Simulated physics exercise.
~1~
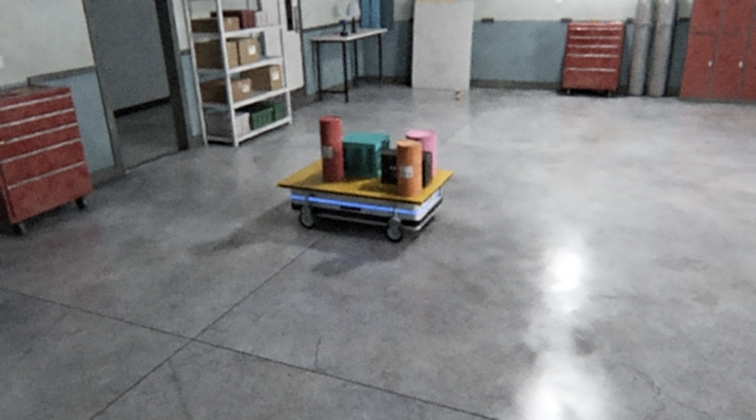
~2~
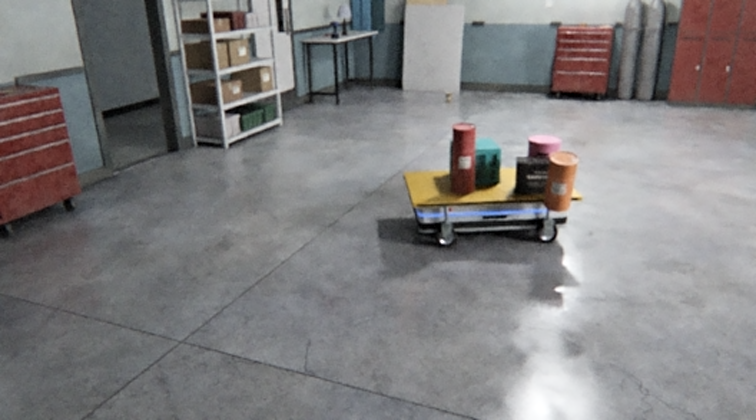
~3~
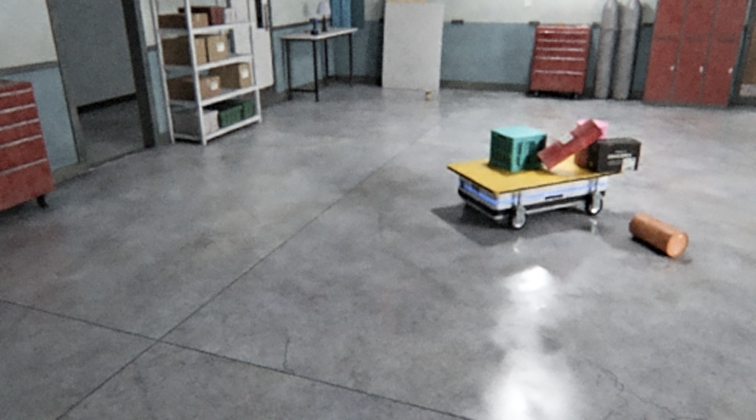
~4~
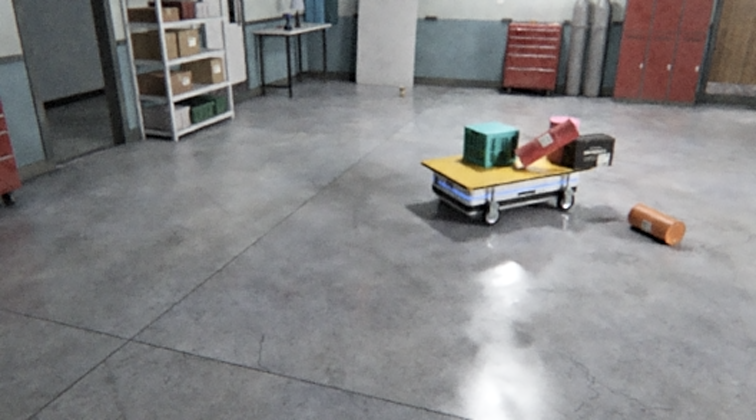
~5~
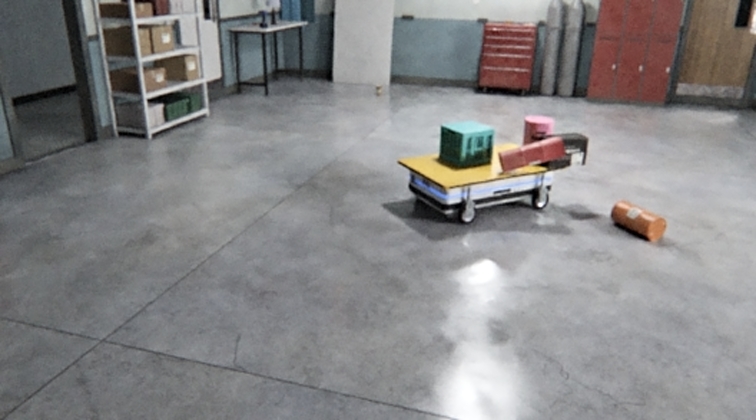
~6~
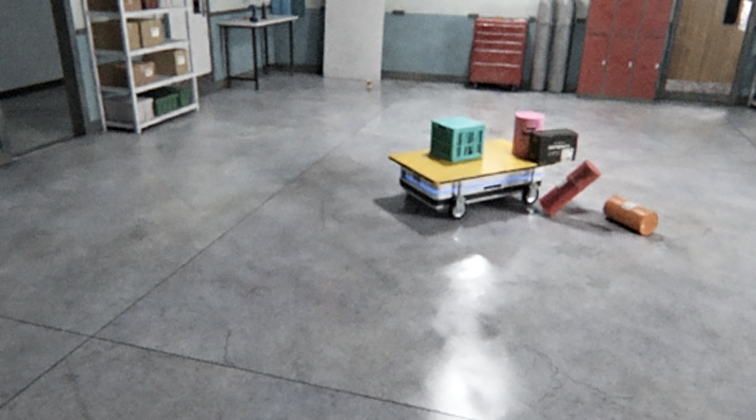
Delivery robot cart rolling right across a workshop floor, dropping its orange canister, then stopping as the red canister topples off too.
